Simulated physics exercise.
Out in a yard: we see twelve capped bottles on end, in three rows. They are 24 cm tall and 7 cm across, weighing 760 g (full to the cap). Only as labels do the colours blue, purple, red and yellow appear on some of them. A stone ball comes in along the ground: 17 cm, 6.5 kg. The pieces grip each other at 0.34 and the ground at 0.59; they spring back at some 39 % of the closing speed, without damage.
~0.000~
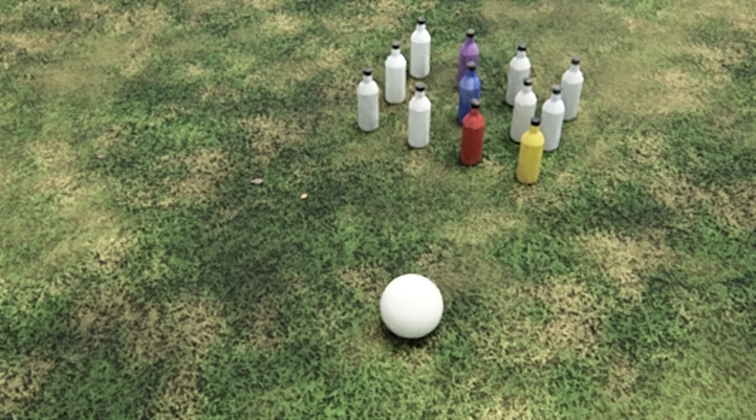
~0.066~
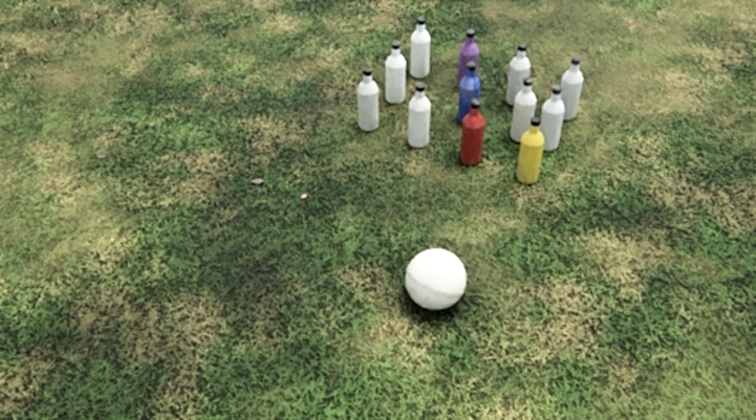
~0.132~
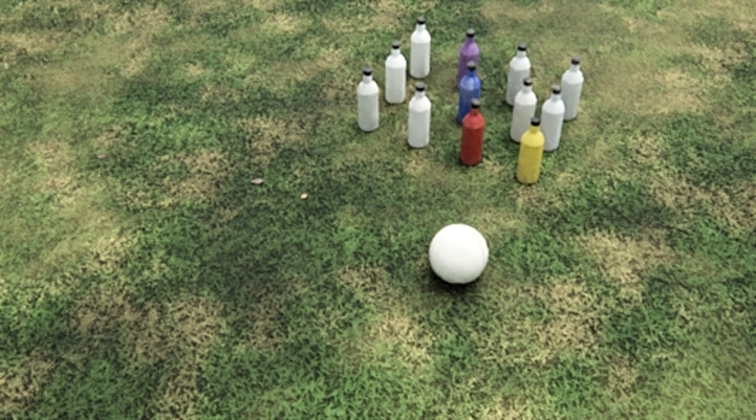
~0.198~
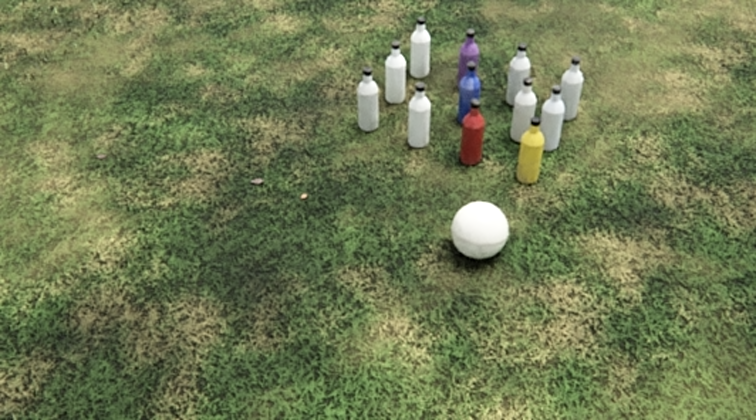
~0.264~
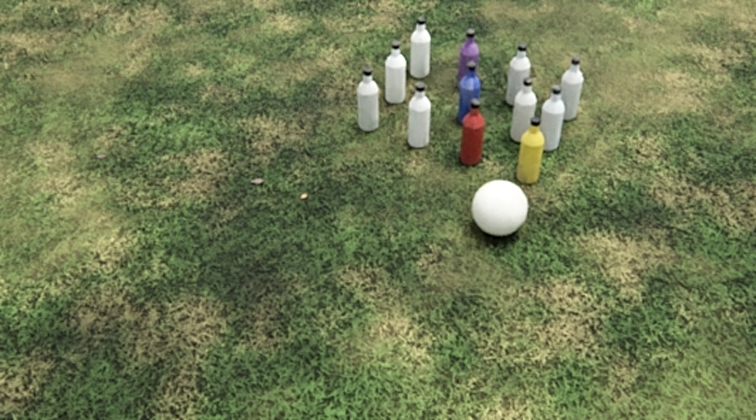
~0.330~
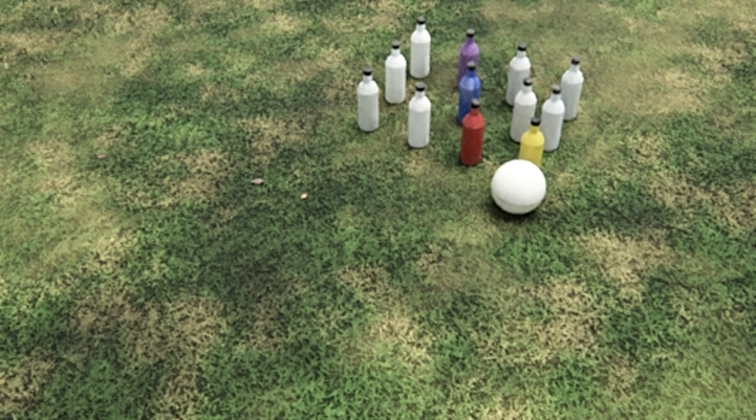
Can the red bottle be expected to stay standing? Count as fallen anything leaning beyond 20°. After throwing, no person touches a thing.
It holds.
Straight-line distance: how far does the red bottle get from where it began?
Net straight-line distance: Approx. 0 cm.
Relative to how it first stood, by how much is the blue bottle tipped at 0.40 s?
0°.
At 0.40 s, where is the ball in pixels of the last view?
Location: Close to (536, 169).
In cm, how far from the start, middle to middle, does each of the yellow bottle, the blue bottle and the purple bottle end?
Distances in cm - yellow: 20; blue: 0; purple: 0.
Around 0.40 s, ball still moving; none of the 12 bottles over, 1 disturbed; red bottle unmoved; yellow bottle displaced 10 cm.
Around 0.50 s, ball still moving; none of the 12 bottles over, 3 disturbed; red bottle unmoved; yellow bottle tipped 5°.
Around 0.74 s, ball still moving; 3 of the 12 bottles over; red bottle unmoved; yellow bottle tipped 11°.
Around 1.30 s, ball still moving; 3 of the 12 bottles over; red bottle unmoved; yellow bottle tipped 8°.
Finally (2.9 s), ball rolling away; 3 of the 12 bottles over; red bottle unmoved; yellow bottle displaced 18 cm; purple bottle unmoved. Seen by the last camera, middles, red bottle near (473, 131), yellow bottle near (533, 117).
